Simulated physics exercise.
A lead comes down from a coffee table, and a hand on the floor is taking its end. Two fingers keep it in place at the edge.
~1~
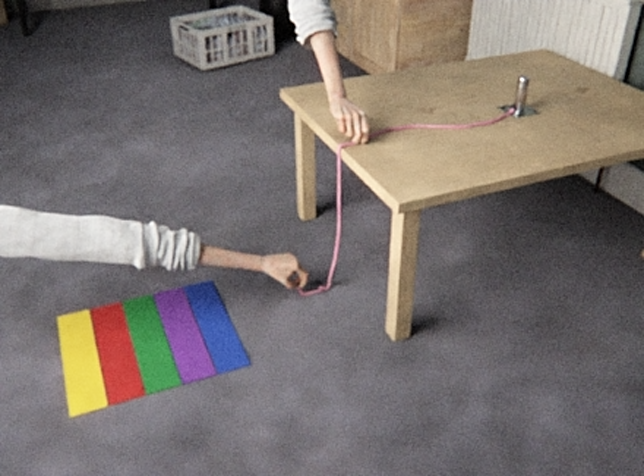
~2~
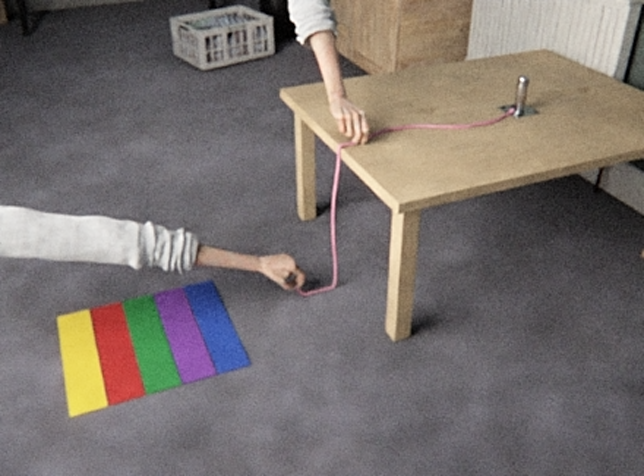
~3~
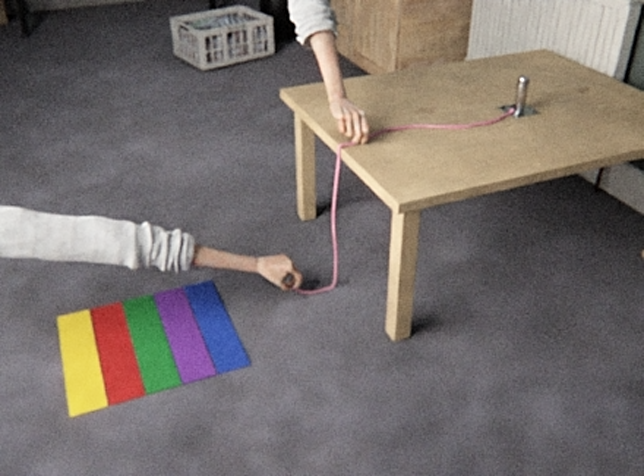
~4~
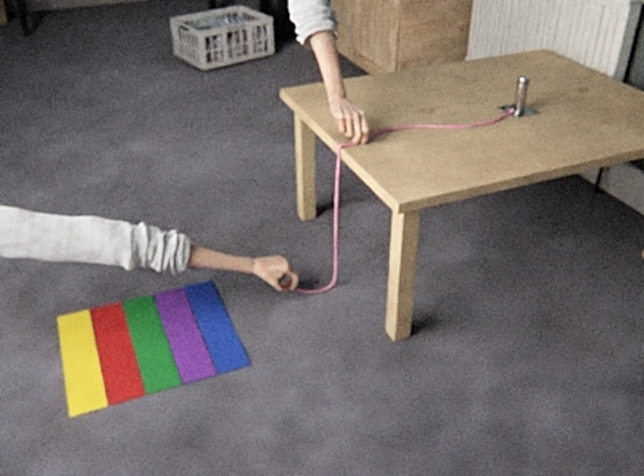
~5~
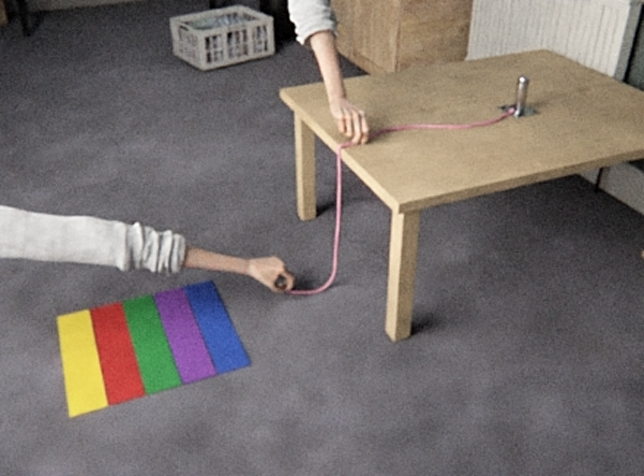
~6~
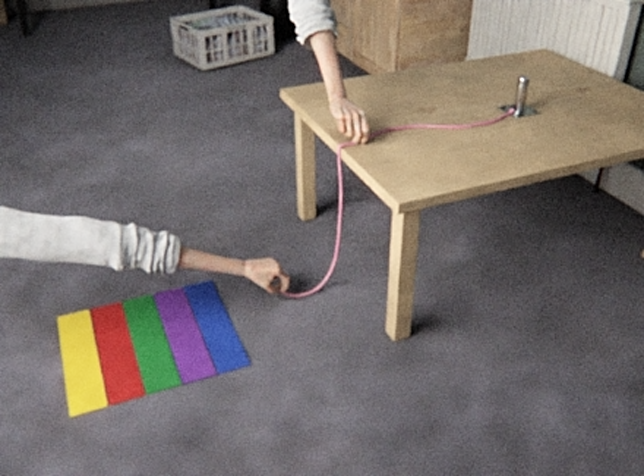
A hand low at the centre, its arm reaching in from the left, draws the end of a pink cord slightly leftward over grey carpet, and the hanging length bends into a softer curve. Another hand presses the cord at the edge of a wooden table on the right, where it runs to a small metal post. Seen from above by a still camera, a yellow, red, green, purple and blue striped sheet lies lower left.
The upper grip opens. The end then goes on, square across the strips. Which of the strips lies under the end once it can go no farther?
The purple one.
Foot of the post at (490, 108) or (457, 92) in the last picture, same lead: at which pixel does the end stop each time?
The places are (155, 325) and (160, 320).
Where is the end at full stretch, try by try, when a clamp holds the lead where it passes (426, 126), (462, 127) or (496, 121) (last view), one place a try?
First try near (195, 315), second near (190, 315), third near (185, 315).
Early on, end near (250, 298); short of the strips.
Midway, end near (207, 309); over blue.
At the end of the slack, end near (182, 316); over purple. It gets as far as the purple strip.
